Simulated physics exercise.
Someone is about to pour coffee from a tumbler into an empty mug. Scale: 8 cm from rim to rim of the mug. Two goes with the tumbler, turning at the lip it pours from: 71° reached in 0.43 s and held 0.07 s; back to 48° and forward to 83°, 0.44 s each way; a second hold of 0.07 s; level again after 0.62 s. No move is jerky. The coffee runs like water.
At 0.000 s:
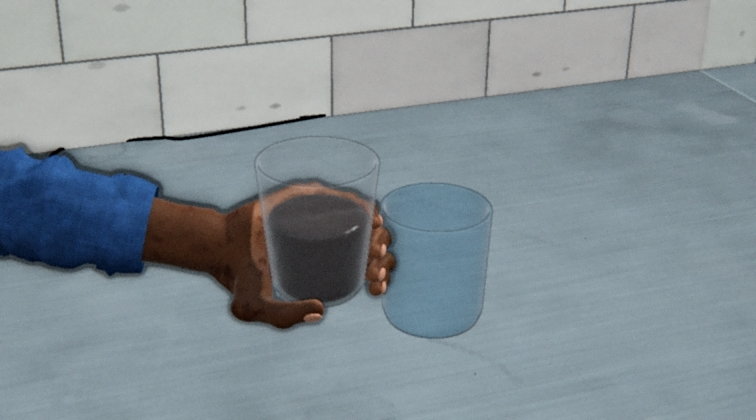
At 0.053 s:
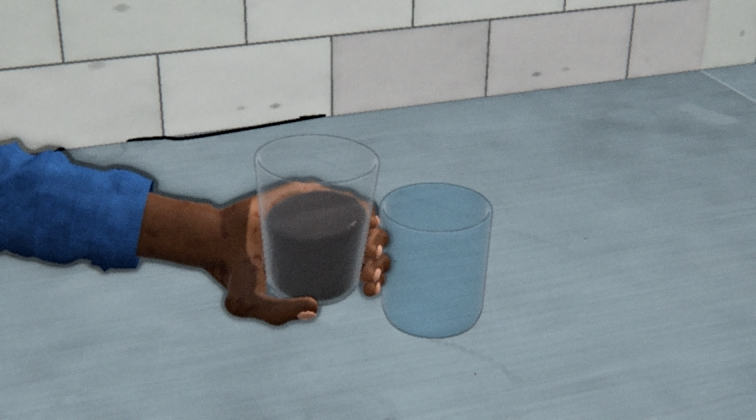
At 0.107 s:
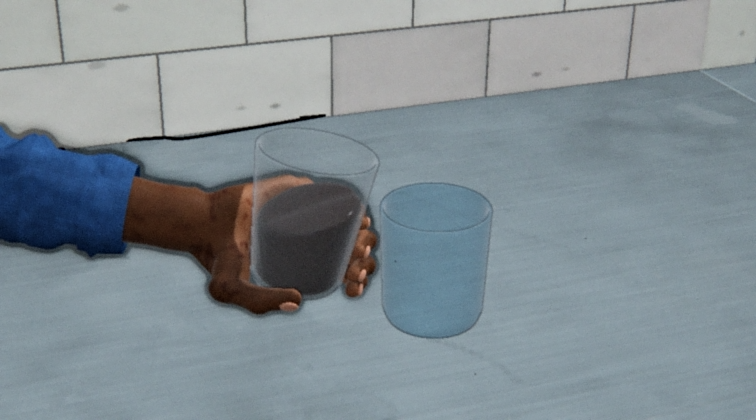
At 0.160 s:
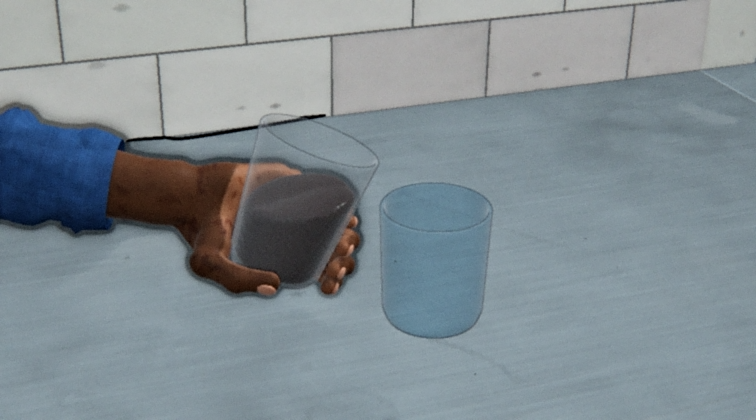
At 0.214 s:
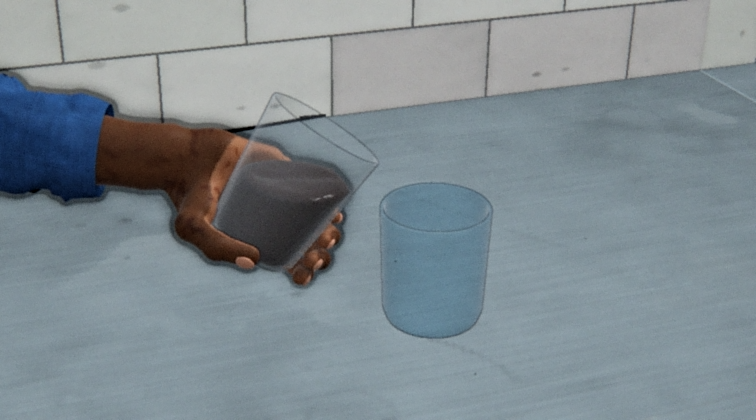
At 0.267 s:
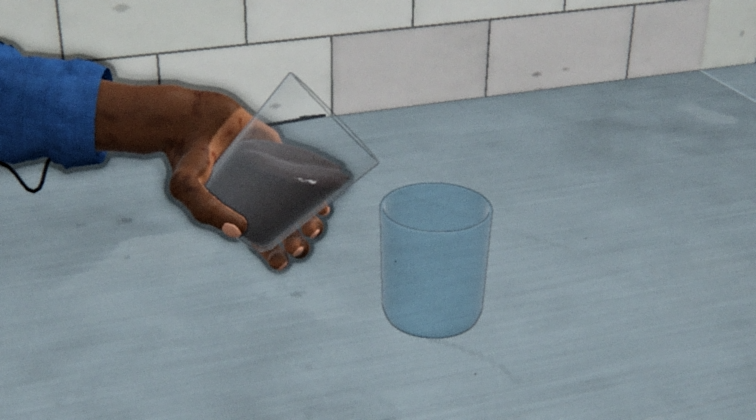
A hand lifts and steadily tilts a glass of dark liquid rightward beside an empty mug.
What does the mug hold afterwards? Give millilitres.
Close to 200 ml.
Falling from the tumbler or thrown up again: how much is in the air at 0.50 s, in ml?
Close to 40 ml.
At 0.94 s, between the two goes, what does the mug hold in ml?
About 110 ml.
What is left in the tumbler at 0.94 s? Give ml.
Some 150 ml.
After 0.50 s the tilt is 71° and the mug has 0 ml, the tumbler 215 ml, and 0 ml is on the work surface.
After 0.94 s the tilt is 48° and the mug has 105 ml, the tumbler 150 ml, and 0 ml is on the work surface.
After 1.45 s the tilt is 83° and the mug has 130 ml, the tumbler 95 ml, and 5 ml is on the work surface.
After 1.89 s the tilt is 16° and the mug has 200 ml, the tumbler 55 ml, and 5 ml is on the work surface.
In the end the mug has 200 ml, the tumbler 55 ml, and 5 ml is on the work surface.
